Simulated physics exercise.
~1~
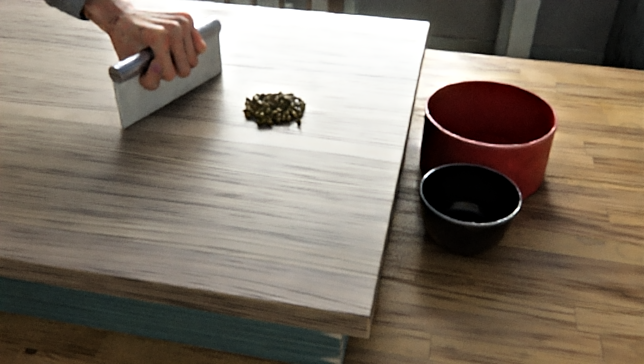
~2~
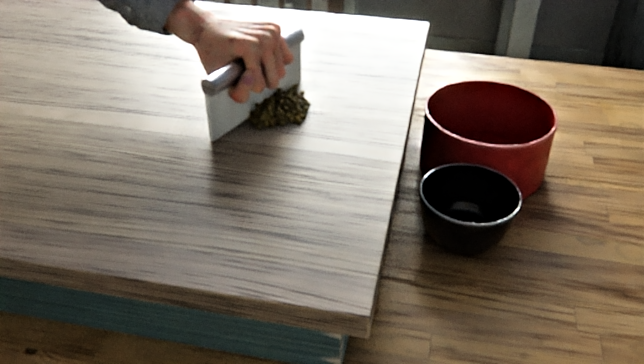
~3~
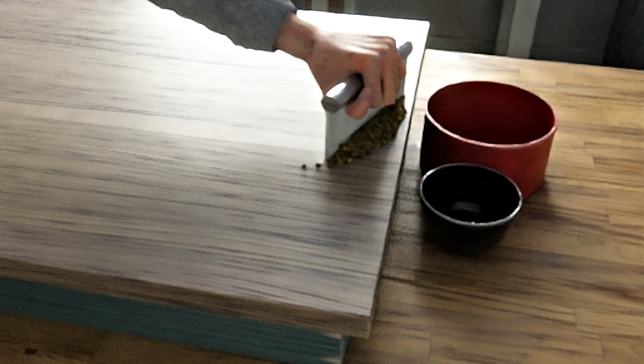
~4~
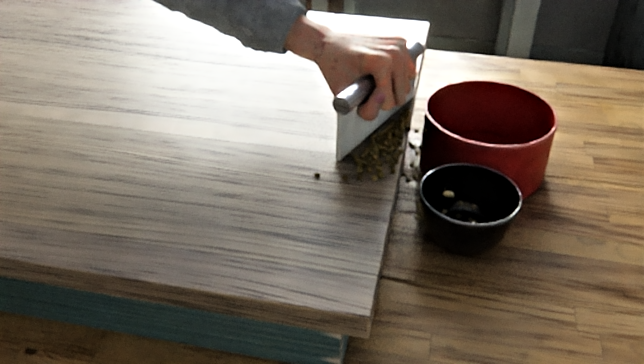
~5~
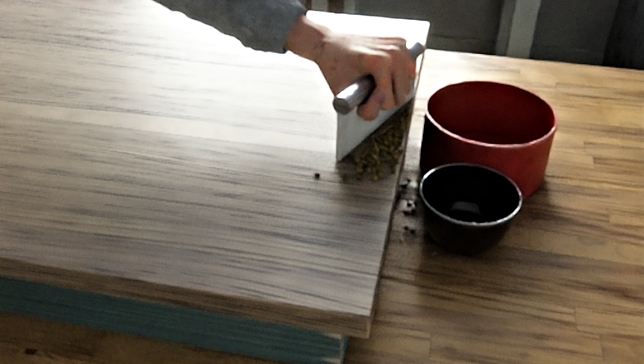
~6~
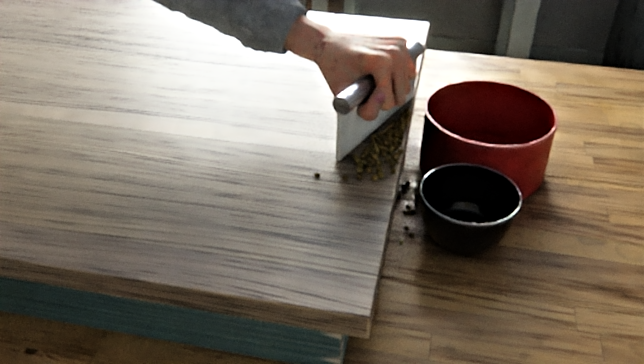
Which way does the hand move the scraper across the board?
It moves the scraper to the right, toward the edge of the board beside the pot and bowl.
A pale wooden board with a teal side rests on a brown wooden table, seen from above at an angle. A small heap of greenish-brown lentils sits on the board, and a red pot and a smaller black bowl stand to its right. A hand slides an upright scraper to the right, gathering the lentils and pushing them to the board's edge. The scraper stops there as some lentils spill over. A few drop into the black bowl, more land on the table in the gap, and the largest share stays on the board.
